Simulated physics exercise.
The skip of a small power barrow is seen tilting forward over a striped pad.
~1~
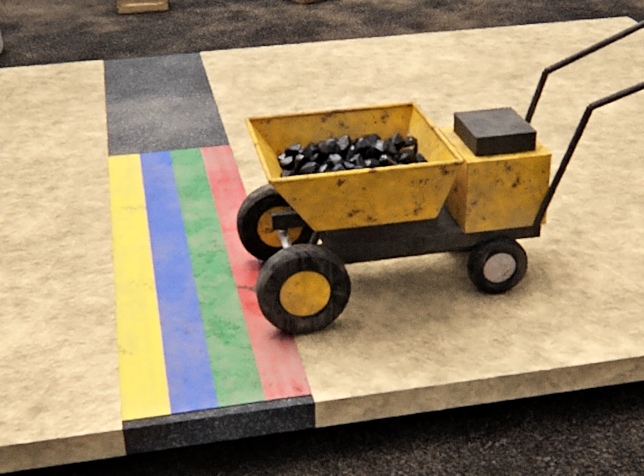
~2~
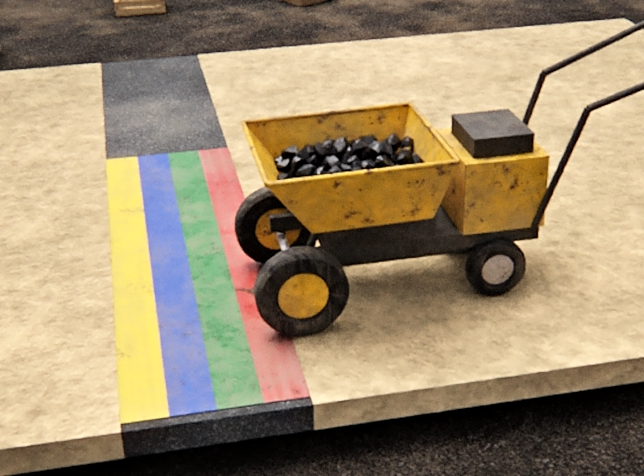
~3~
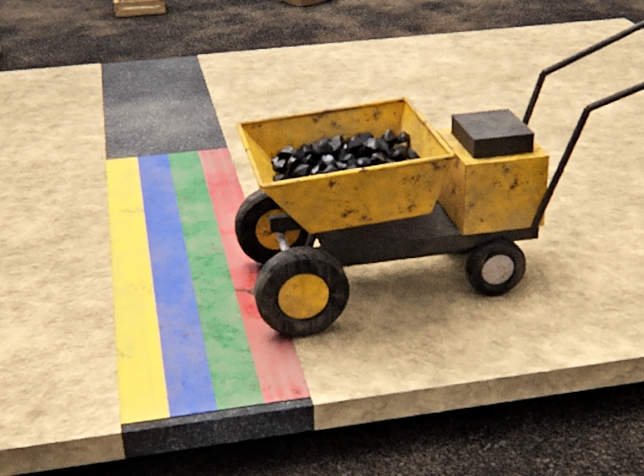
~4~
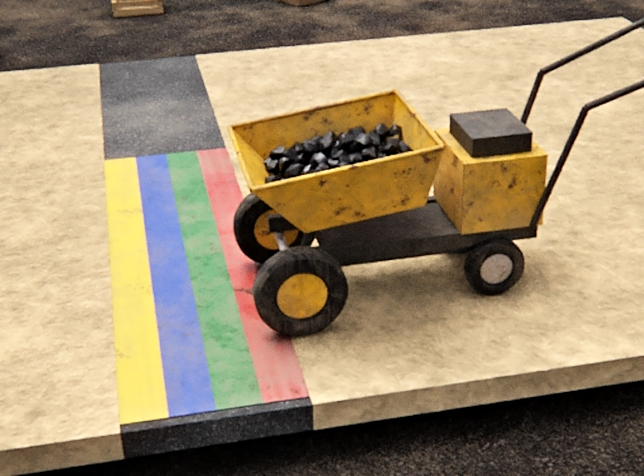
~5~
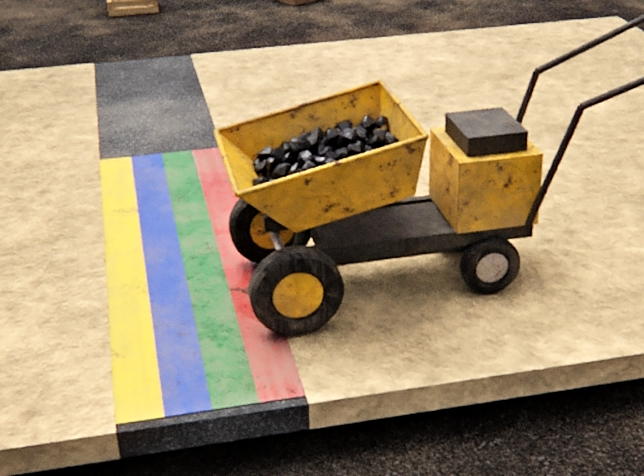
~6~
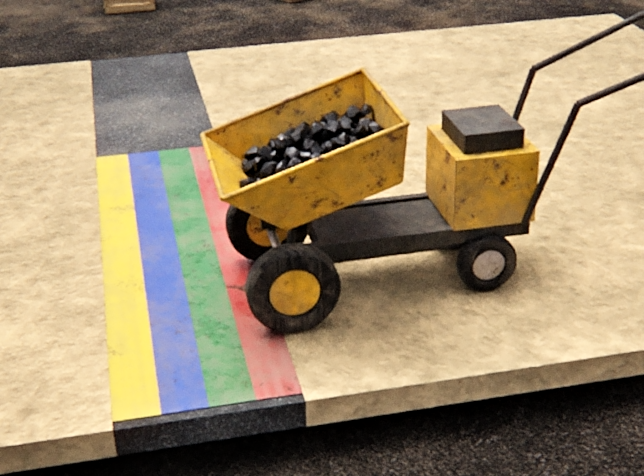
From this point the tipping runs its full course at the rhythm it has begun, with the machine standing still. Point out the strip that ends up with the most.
The yellow one ends up with the most.
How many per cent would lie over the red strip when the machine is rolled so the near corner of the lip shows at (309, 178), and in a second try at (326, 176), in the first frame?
The first gives close to 0 per cent and the second 0 per cent.
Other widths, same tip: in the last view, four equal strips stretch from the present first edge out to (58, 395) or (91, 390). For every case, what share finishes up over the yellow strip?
Close to 30 percent, and close to 30 percent.
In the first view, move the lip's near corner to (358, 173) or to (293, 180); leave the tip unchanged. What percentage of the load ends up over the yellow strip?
Estimates, in order: 10 % then 30 %.
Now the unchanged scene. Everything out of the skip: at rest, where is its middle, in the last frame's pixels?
The centre ends up roughly at (125, 305).
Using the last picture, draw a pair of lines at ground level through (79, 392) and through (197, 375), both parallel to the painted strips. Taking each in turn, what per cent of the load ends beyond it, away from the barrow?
I'd say some 20 in a hundred, and after that 90 in a hundred.
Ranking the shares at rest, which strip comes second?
Second: The blue one.
Just after the last frame, skip tipped steeply; every one in the skip.
A moment on, skip tipped right over; almost all in the skip; just a few over the blue strip; about a tenth over the yellow strip; just a few off the paint.
Further on, skip tipped right over; roughly a third in the skip; about a tenth over the blue strip; roughly a third over the yellow strip; roughly a quarter off the paint.
When it is over, skip tipped right over; about a tenth in the skip; not one over the red strip; just a few over the green strip; roughly a quarter over the blue strip; roughly a third over the yellow strip; roughly a quarter off the paint.
